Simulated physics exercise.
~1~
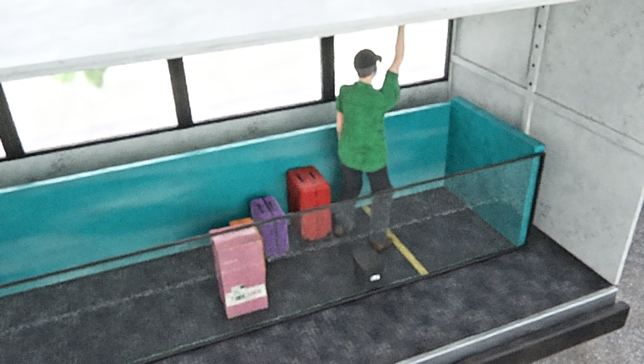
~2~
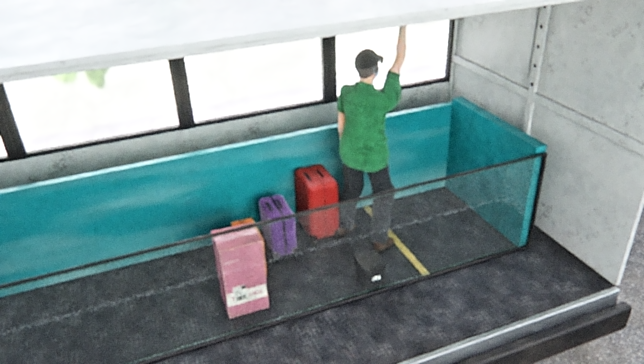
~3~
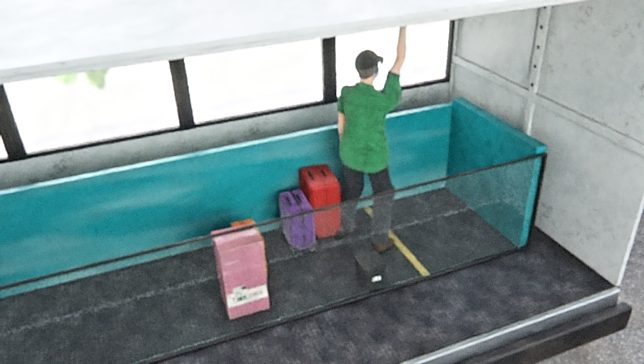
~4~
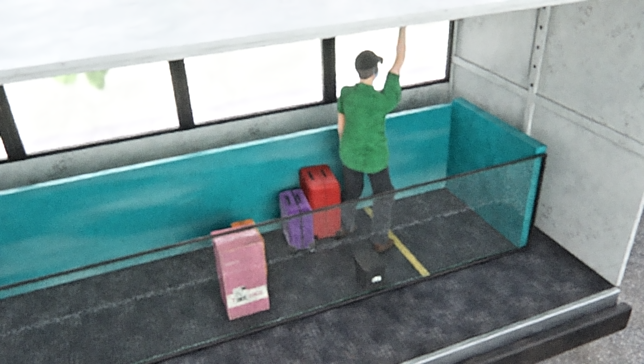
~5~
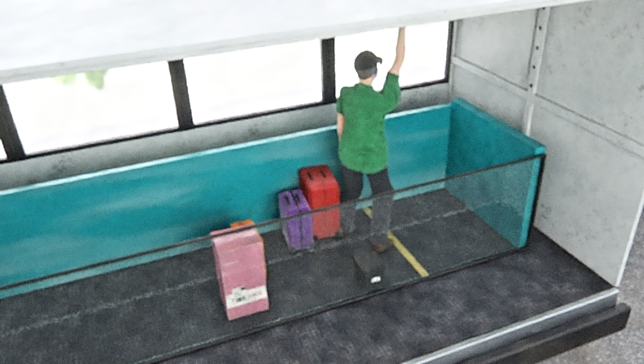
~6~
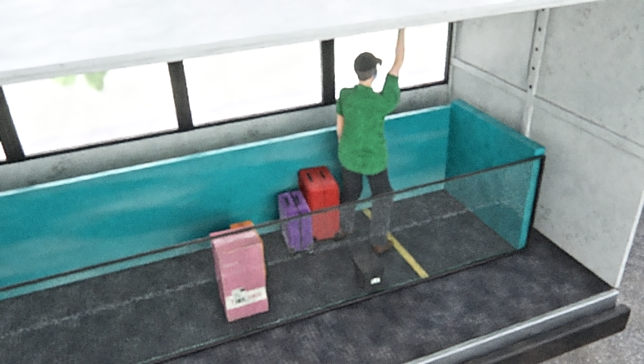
In a teal-walled bay, purple and red cases shifting right beside a standing man, then resting upright short of the yellow line.
